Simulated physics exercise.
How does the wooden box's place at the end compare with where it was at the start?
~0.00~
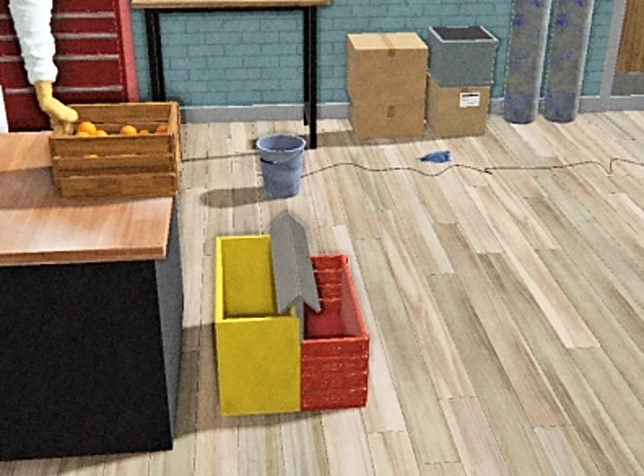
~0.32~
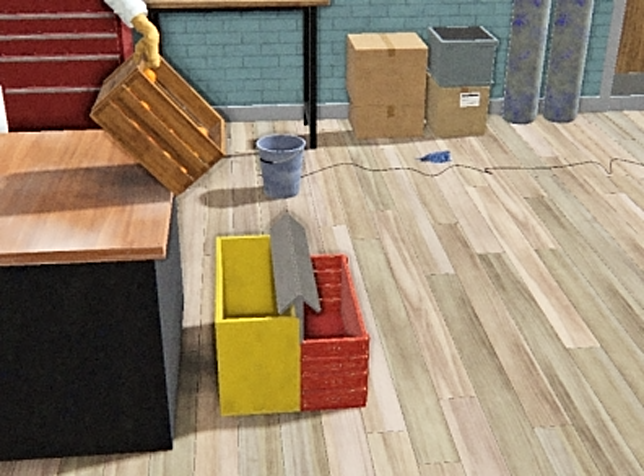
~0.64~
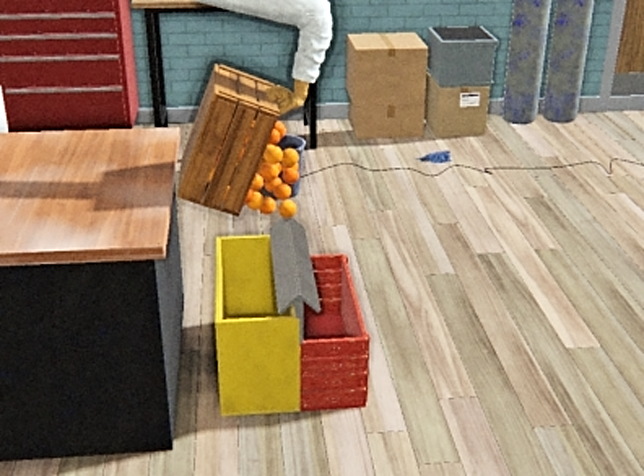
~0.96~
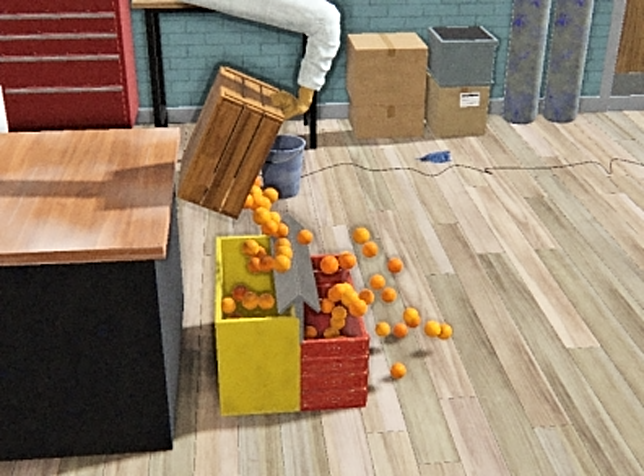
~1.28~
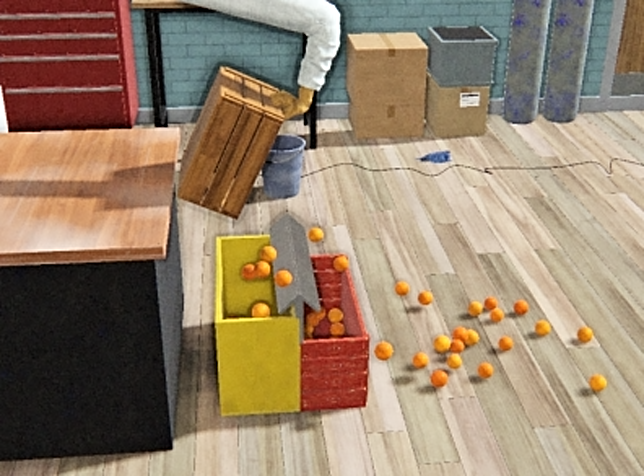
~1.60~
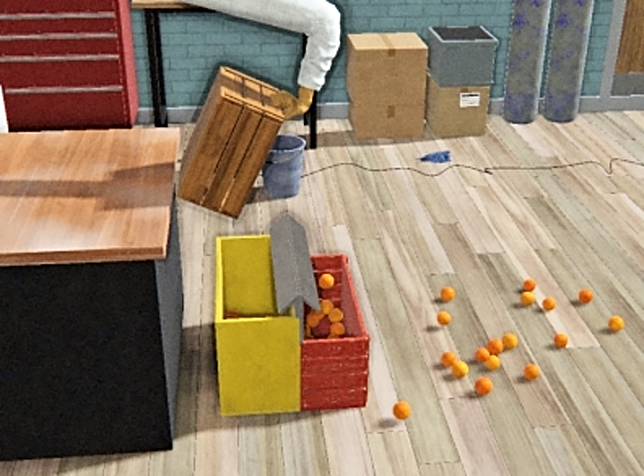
At the start the wooden box sits upright on the bench near its right edge. By the end it is farther right, tipped steeply past the bench edge.
